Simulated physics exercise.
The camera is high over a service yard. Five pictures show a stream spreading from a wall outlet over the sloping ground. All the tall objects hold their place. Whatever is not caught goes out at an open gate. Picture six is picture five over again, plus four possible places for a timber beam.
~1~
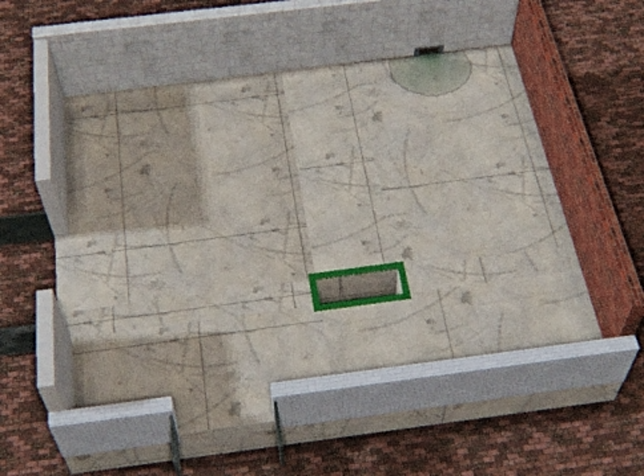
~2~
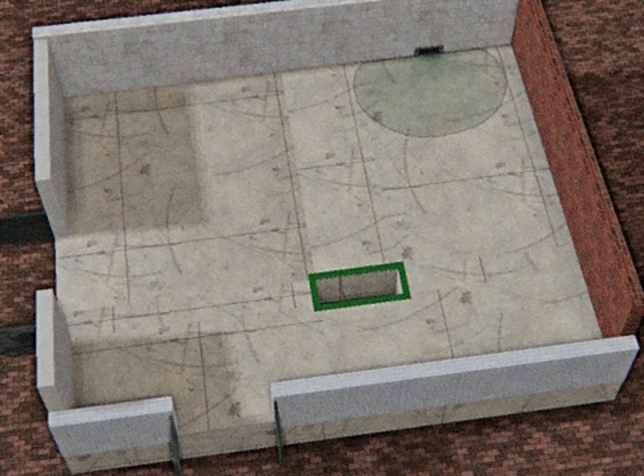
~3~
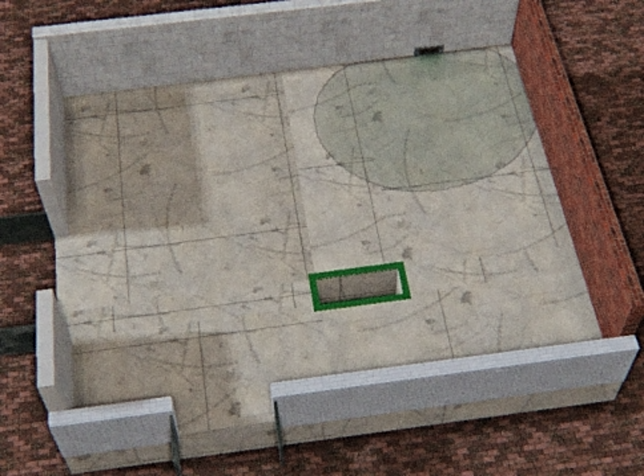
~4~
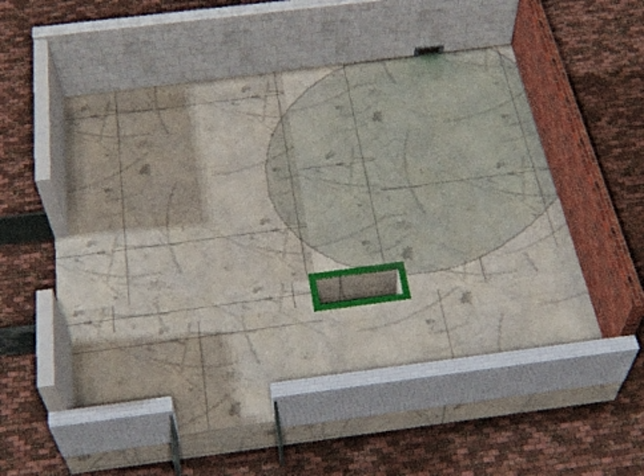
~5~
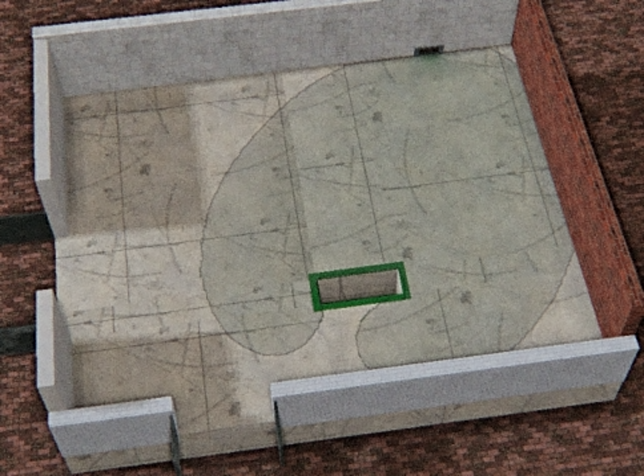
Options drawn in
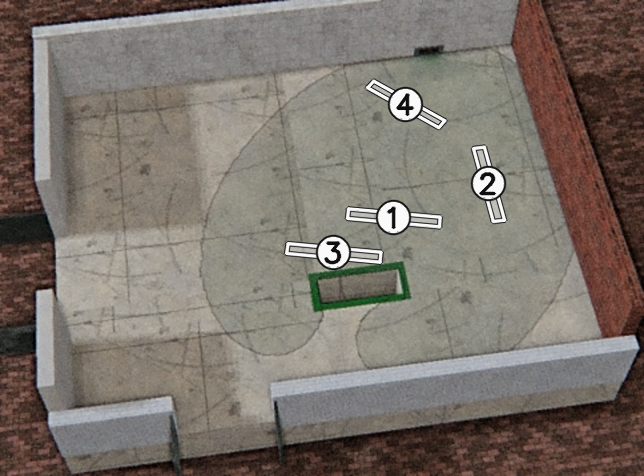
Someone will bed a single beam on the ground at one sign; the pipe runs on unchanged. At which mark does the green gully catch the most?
It is 2.
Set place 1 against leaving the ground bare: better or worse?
Worse.
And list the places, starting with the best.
2, 3, 4, 1.
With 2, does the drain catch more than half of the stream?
No, it does not.
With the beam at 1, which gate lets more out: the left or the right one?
The right one.
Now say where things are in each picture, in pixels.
Outfall at (429, 50); green gully at (359, 286); open gate at (71, 288); open gate at (225, 414); water covers 2 % of the ground and shows as far out as (414, 89); green gully still dry.
Water covers 8 % of the ground and shows as far out as (441, 133); green gully still dry.
Water covers 17 % of the ground and shows as far out as (356, 173); green gully still dry.
Water covers 33 % of the ground and shows as far out as (378, 267); green gully still dry.
Water covers 51 % of the ground and shows as far out as (227, 325); green gully taking water.
On the marked copy, 1 from (348, 213) to (439, 221); 2 from (498, 220) to (478, 147); 3 from (287, 248) to (380, 257); 4 from (370, 84) to (441, 124).
With 1, about 6 % of the stream runs into the green gully, about 93 % out by the gates.
With 2, about 32 % of the stream runs into the green gully, about 66 % out by the gates.
With 3, about 18 % of the stream runs into the green gully, about 80 % out by the gates.
With 4, about 12 % of the stream runs into the green gully, about 87 % out by the gates.
